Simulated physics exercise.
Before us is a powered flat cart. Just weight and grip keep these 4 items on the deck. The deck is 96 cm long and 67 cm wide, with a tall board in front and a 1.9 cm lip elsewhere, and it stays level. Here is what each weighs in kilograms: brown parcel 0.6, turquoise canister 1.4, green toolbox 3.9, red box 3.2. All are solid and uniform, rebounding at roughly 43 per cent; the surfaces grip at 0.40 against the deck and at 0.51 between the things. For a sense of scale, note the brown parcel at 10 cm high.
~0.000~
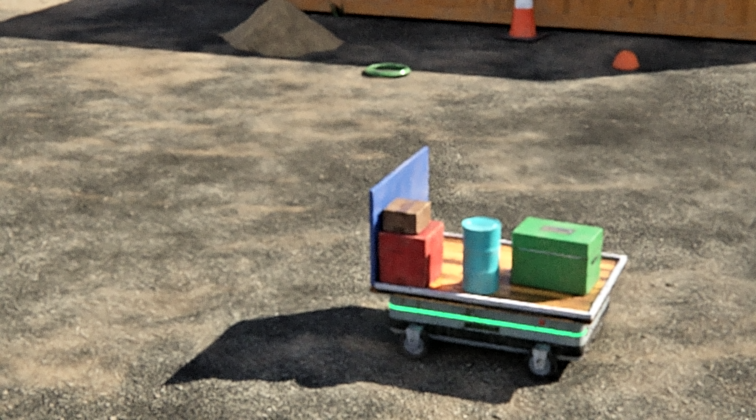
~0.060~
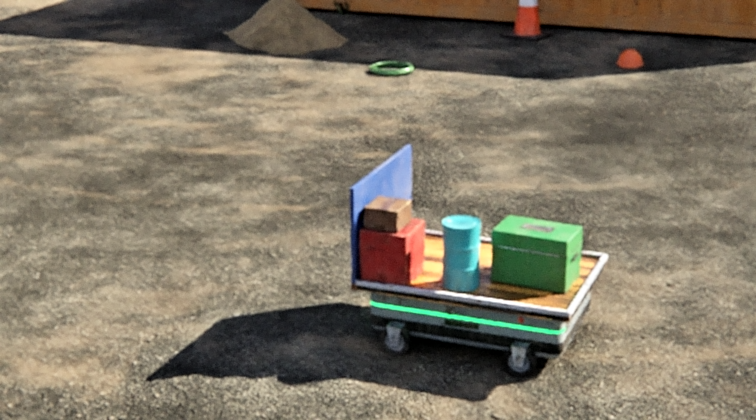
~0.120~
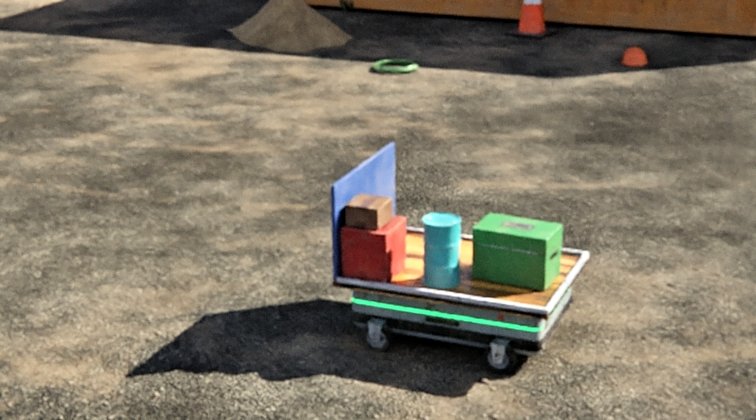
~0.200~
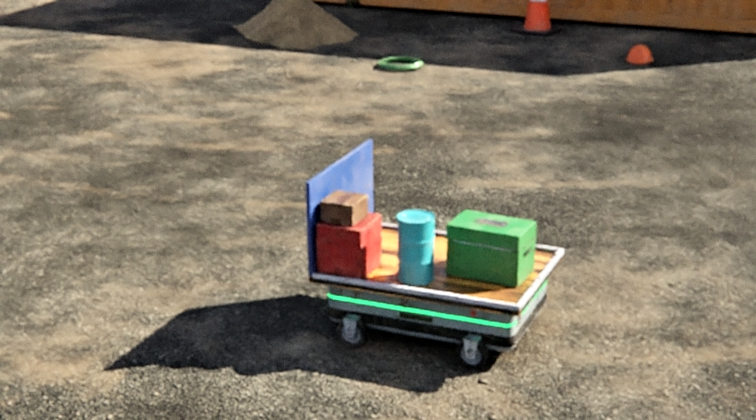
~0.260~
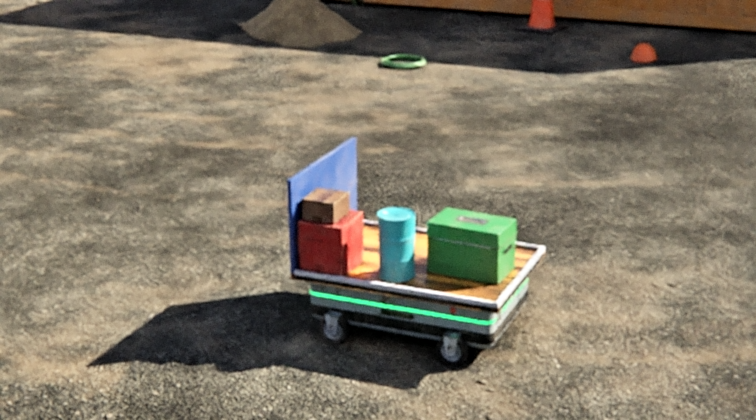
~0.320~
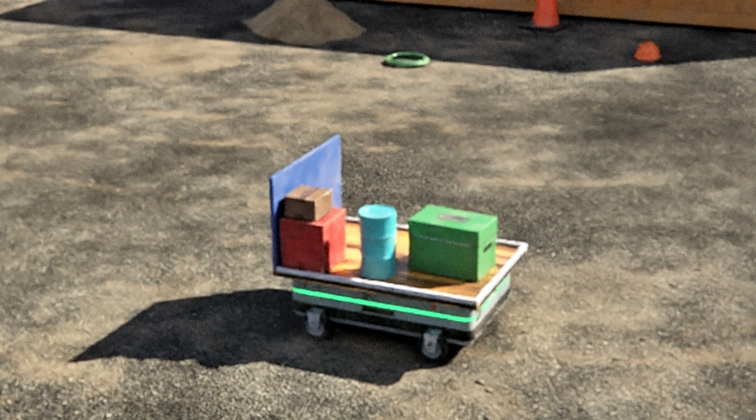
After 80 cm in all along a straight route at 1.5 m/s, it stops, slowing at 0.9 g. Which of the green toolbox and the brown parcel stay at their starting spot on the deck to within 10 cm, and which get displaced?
The green toolbox gets displaced; the brown parcel stays.
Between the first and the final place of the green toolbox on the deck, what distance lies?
About 16 cm.
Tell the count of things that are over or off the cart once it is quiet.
The number here is 0.
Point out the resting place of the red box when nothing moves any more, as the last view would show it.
My guess is roughly (228, 225).
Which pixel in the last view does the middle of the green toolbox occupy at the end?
It comes to rest near (333, 225).
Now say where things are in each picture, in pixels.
Cart has run 0 cm; green toolbox (556, 256); brown parcel (407, 216), in the first frame.
Cart has run 9 cm; turquoise canister (461, 254); red box (393, 250), in the second frame.
Cart has run 18 cm; turquoise canister (442, 251); red box (374, 248), in the third frame.
Cart has run 30 cm; turquoise canister (416, 248); red box (349, 244), in the fourth frame.
Cart has run 39 cm; turquoise canister (397, 245); red box (331, 241), in the fifth frame.
Cart has run 48 cm; green toolbox (453, 243); brown parcel (308, 203), in the sixth frame.
After 0.62 s, cart has run 90 cm; green toolbox slid 2 cm near (366, 230); brown parcel slid 2 cm near (226, 191); turquoise canister slid 2 cm.
After 0.72 s, cart has run 93 cm, stopped; green toolbox slid 9 cm near (348, 227); brown parcel slid 2 cm near (220, 190); turquoise canister slid 8 cm.
At rest (1.3 s), not toppled but over 10 cm from the start, turquoise canister and green toolbox; the other 2 in place, give or take 10 cm. Seen from the same camera at the end, green toolbox near (333, 225), brown parcel near (221, 190).
